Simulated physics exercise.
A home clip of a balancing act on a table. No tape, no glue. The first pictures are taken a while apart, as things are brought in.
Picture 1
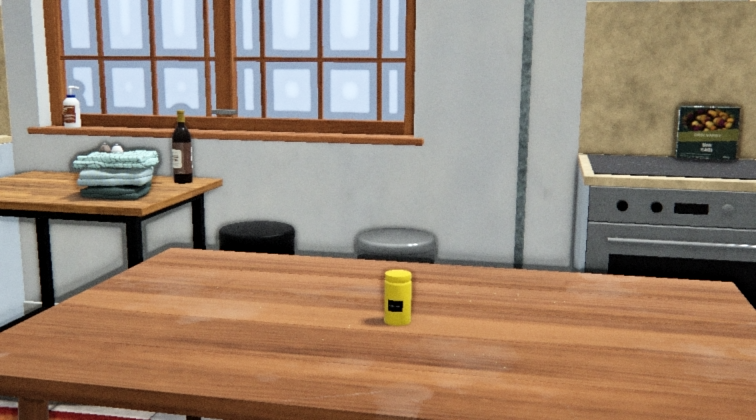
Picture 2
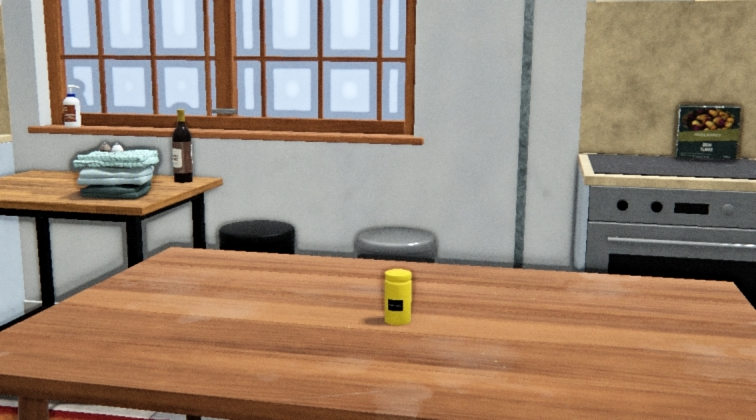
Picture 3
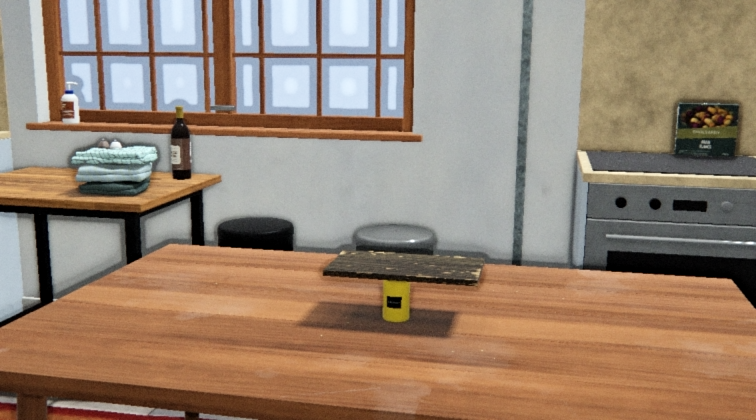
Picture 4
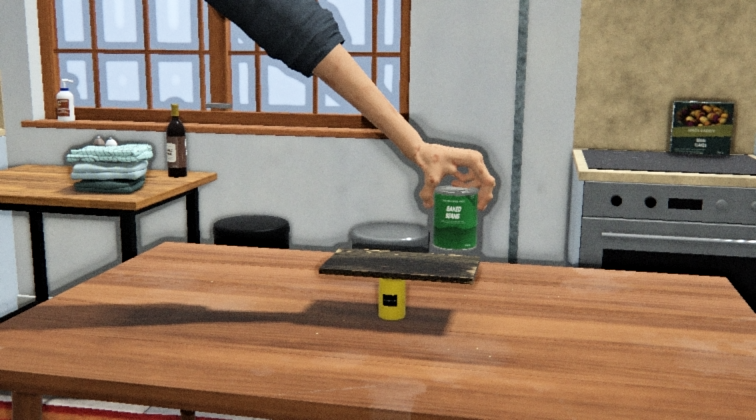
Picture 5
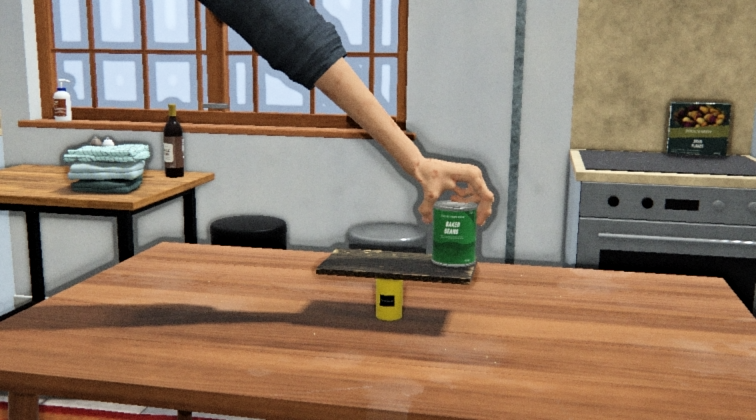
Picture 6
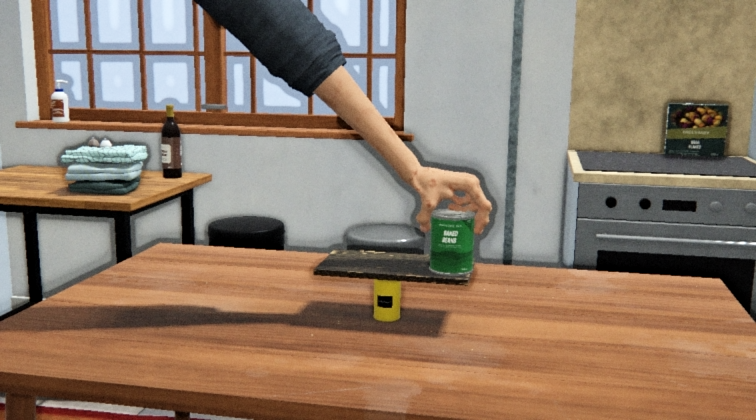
At first, a small yellow container stands alone on a wooden table in a kitchen. A dark board then appears lying across its top, and an arm reaches in from above with a green tin. The hand lowers the tin onto the right end of the board and keeps holding it.
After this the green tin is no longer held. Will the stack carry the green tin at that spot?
The stack loses its balance.
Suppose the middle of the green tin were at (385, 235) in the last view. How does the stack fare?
Then it stays up.
Then, 0.30 s on from there, green tin now fallen; black board turned 44° from how it was put.
Then, 0.50 s on from there, black board turned 28° from how it was put; yellow shaker shifted about its own width.
Then, 0.60 s on from there, black board now fallen; yellow shaker shifted about its own width.
In the end, fallen, black board and green tin; moved from the start, yellow shaker. The stack comes apart.
